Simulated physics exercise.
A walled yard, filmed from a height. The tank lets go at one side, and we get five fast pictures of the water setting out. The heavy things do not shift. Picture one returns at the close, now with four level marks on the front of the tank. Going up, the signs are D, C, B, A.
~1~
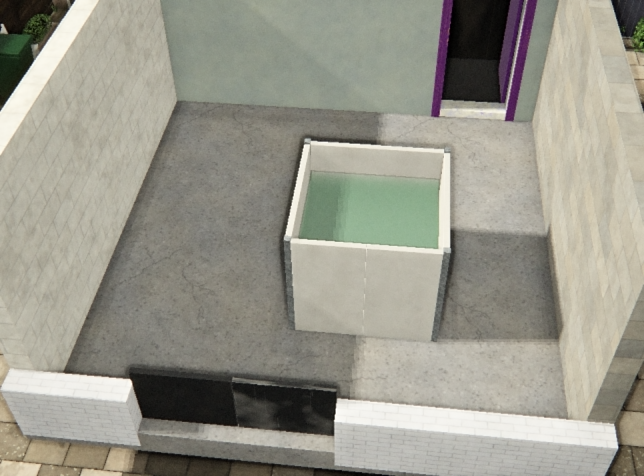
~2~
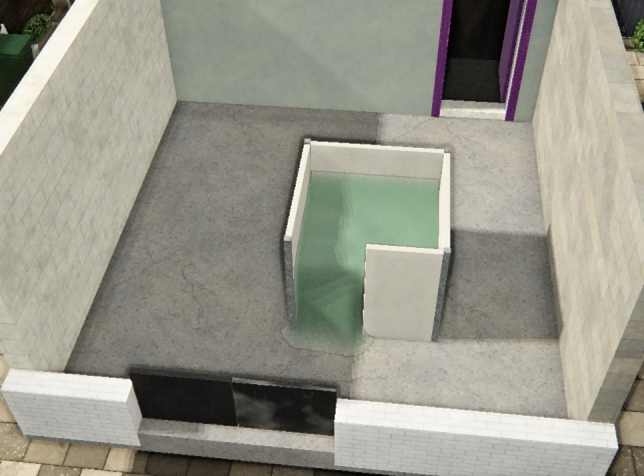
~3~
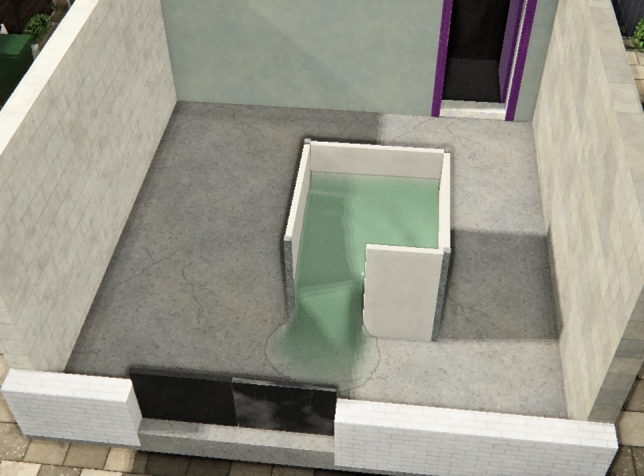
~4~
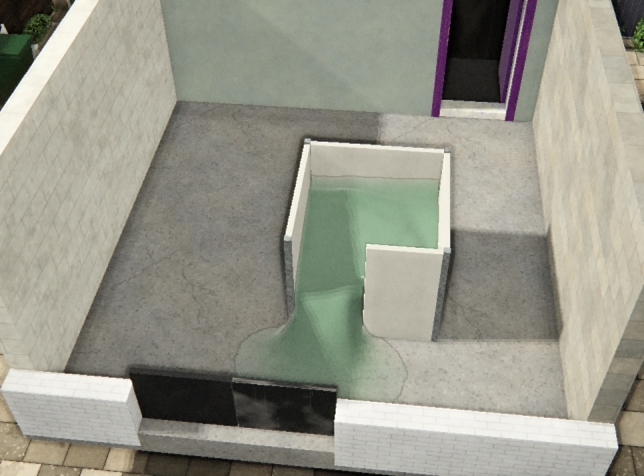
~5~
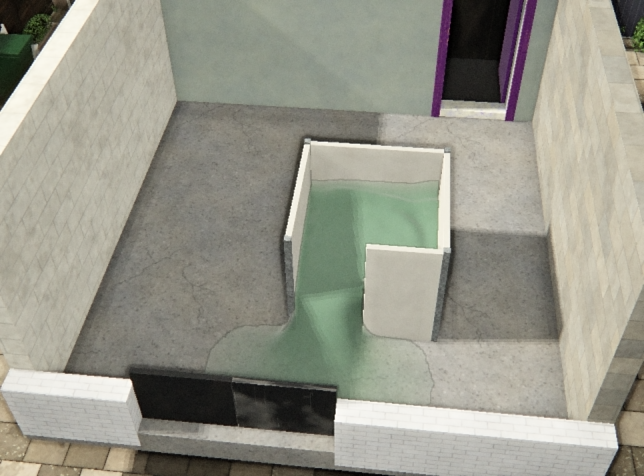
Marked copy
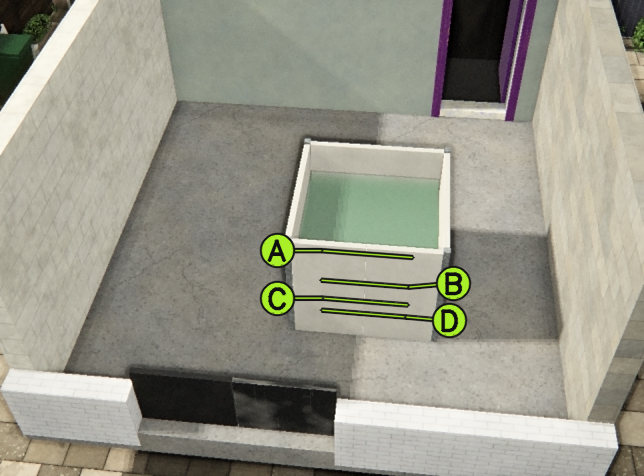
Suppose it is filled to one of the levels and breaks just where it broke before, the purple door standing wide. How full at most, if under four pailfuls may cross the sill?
B.
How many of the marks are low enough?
Three of the four.
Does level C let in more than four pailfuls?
No, not at all.
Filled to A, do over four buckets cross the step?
Yes.
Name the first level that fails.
A it is.
On the marked copy, A at (366, 254); B at (365, 283); C at (364, 301); D at (364, 313); from the bottom up D, C, B, A.
If A is chosen, about 11 bucketfuls get in.
If B is chosen, a splash gets over, under a bucket.
If C is chosen, nothing gets over.
If D is chosen, nothing gets over.
